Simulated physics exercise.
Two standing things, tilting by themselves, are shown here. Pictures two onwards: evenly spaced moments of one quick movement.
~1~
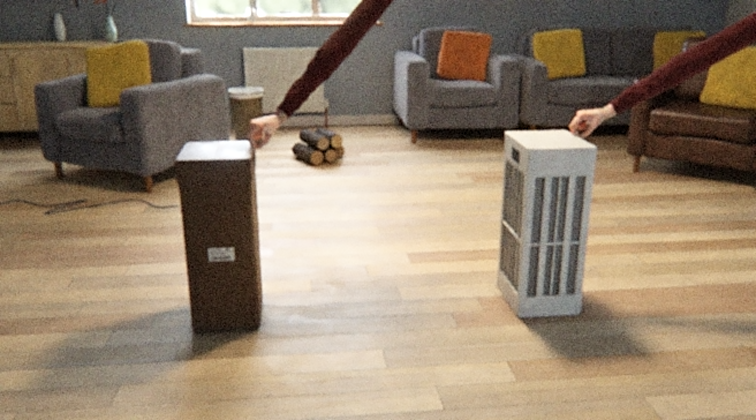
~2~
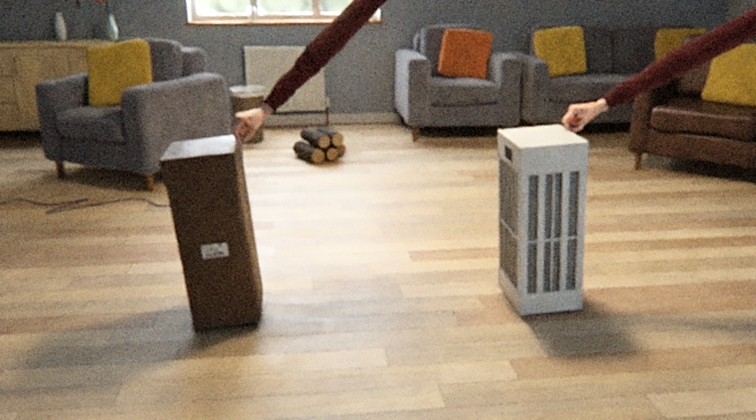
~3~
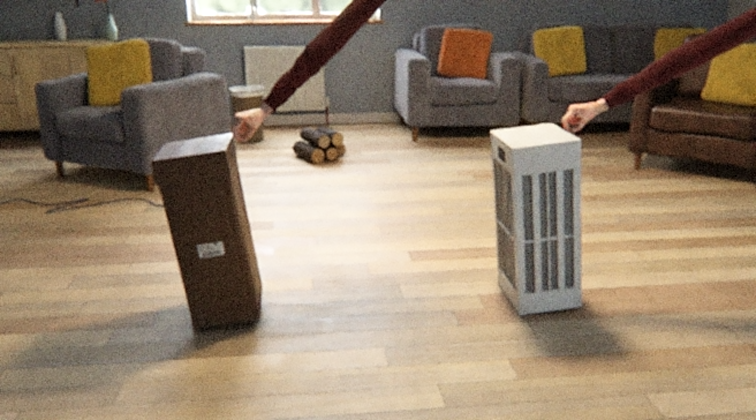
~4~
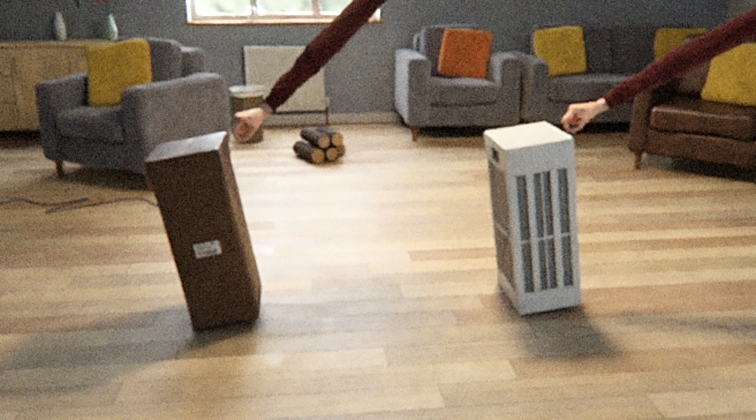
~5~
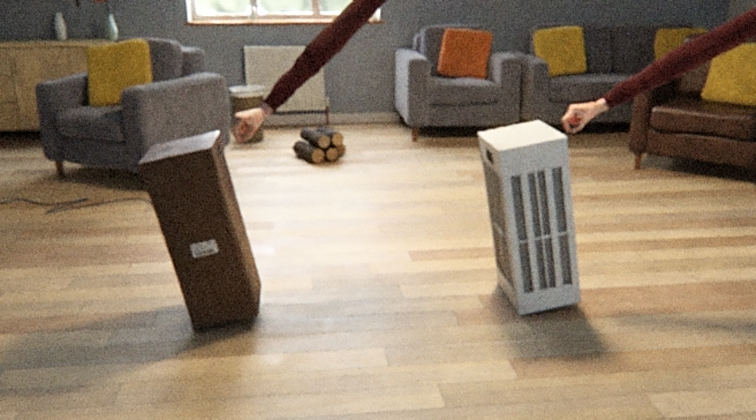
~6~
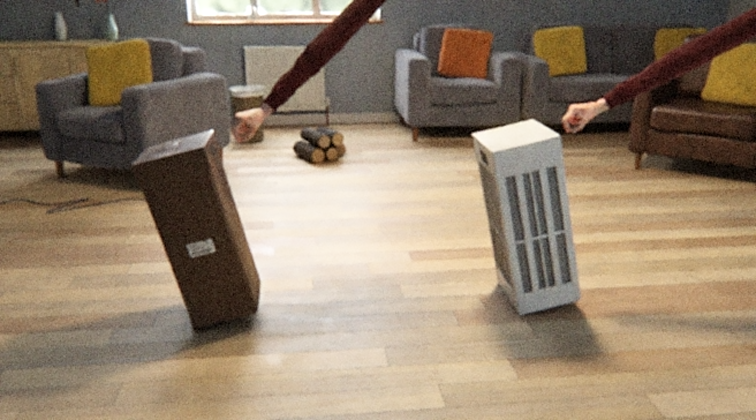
Two maroon-sleeved arms nudging a tall brown box and a white slatted one, then staying still as both tilt further left.
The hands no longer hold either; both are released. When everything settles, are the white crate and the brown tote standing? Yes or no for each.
White crate: No; brown tote: No.
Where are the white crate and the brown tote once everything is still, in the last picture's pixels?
About (426, 274) and (105, 289).
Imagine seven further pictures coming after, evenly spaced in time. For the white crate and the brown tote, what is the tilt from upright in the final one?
I'd say close to 25° for the first and close to 25° for the second.
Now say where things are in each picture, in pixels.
White crate (542, 222) upright; brown tote (224, 236) upright, in the first frame.
White crate (540, 219) 3° off upright; brown tote (217, 232) 5° off upright, in the second frame.
White crate (536, 218) 6° off upright; brown tote (213, 231) 7° off upright, in the third frame.
White crate (532, 217) 8° off upright; brown tote (209, 231) 9° off upright, in the fourth frame.
White crate (529, 217) 10° off upright; brown tote (206, 230) 11° off upright, in the fifth frame.
White crate (527, 216) 12° off upright; brown tote (203, 230) 13° off upright, in the sixth frame.
Then, 0.16 s later than the last frame, white crate 27° off upright near (504, 217); brown tote 28° off upright near (179, 231).
Then, 0.34 s later than the last frame, white crate 46° off upright near (474, 226); brown tote 48° off upright near (146, 241).
Then, 0.46 s later than the last frame, white crate 67° off upright near (447, 246); brown tote 71° off upright near (119, 264).
When it is over, the white crate topples, near (426, 274); the brown tote topples, near (104, 290).
